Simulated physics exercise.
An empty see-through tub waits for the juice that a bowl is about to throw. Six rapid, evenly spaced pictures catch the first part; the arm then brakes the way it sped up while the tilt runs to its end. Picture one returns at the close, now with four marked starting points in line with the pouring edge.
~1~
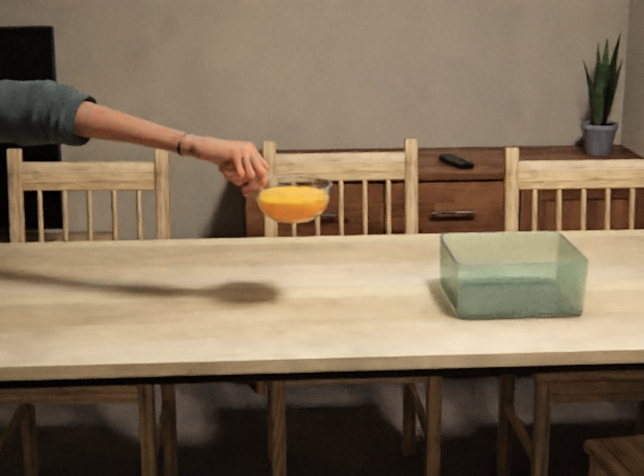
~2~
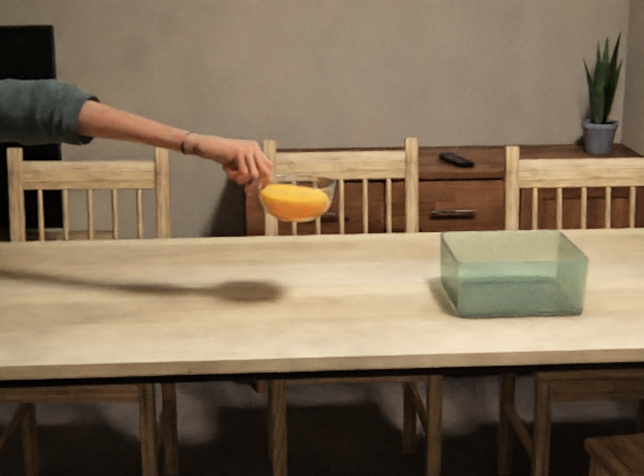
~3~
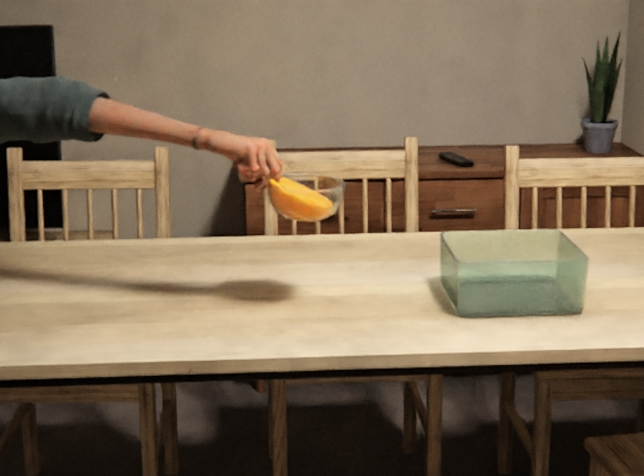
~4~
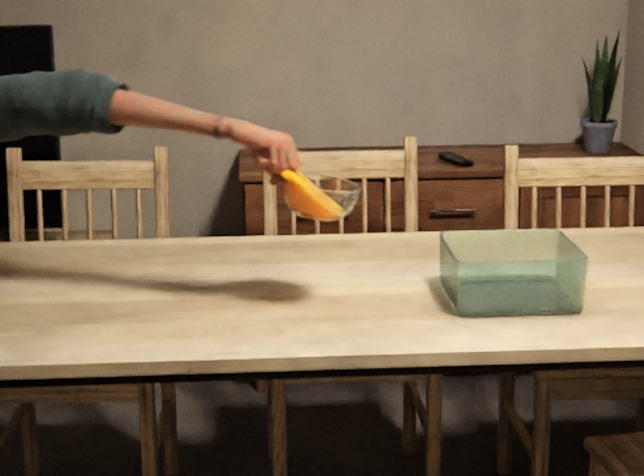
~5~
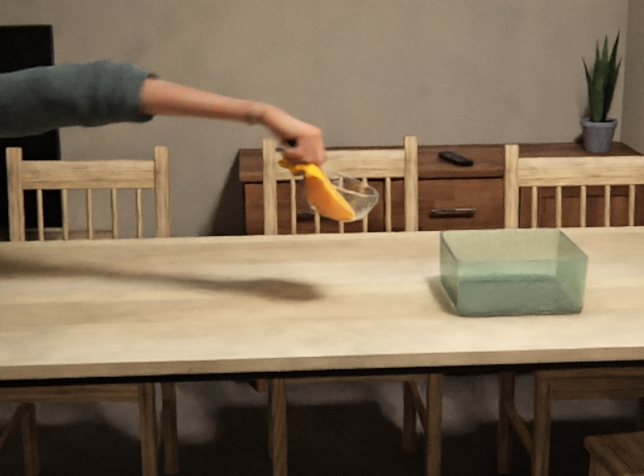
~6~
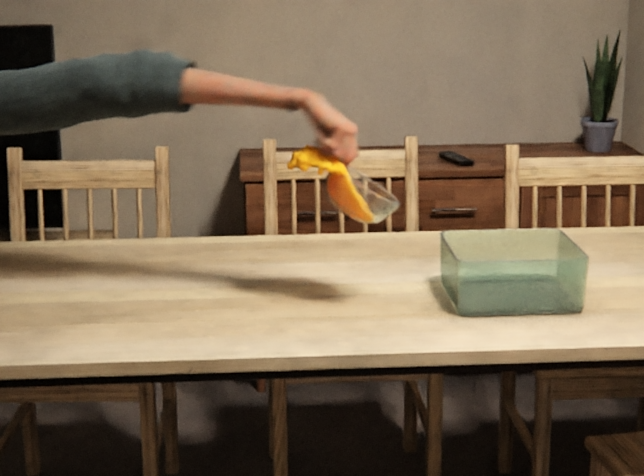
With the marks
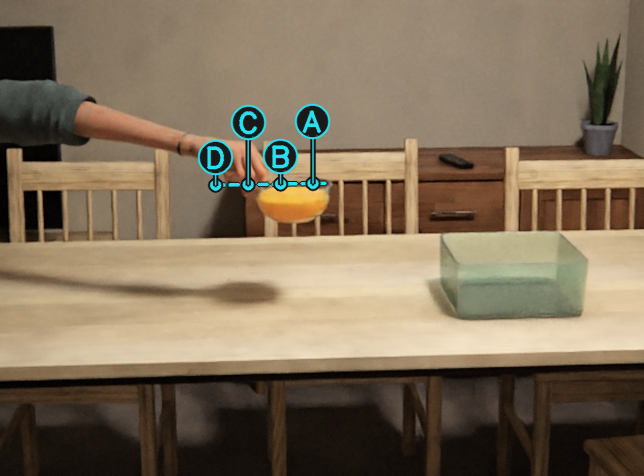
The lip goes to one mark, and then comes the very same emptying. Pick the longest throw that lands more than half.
Choose A.
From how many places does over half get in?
One of them.
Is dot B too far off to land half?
Yes.
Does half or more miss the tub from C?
Yes.
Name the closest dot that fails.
B it is.
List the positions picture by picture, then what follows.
Upright, lip at (330, 183); tub from (456, 318) to (583, 315); nothing has left yet.
Upright, lip at (334, 182); nothing has left yet.
Tipped about 3°, lip at (343, 183); juice is over the rim, down to (276, 180).
Tipped about 10°, lip at (359, 187); juice is over the rim, down to (301, 178).
Tipped about 20°, lip at (378, 193); juice is over the rim, down to (322, 173).
Tipped about 33°, lip at (398, 201); juice is over the rim, down to (319, 169).
On the marked copy, A at (312, 183); B at (280, 184); C at (248, 184); D at (215, 185).
With A, about 68 % lands in the tub, 29 % falls short.
With B, about 29 % lands in the tub, 62 % falls short and 10 % goes beside or beyond.
With C, about 11 % lands in the tub, 85 % falls short and 5 % goes beside or beyond.
With D, about 0 % lands in the tub, 95 % falls short and 4 % goes beside or beyond.
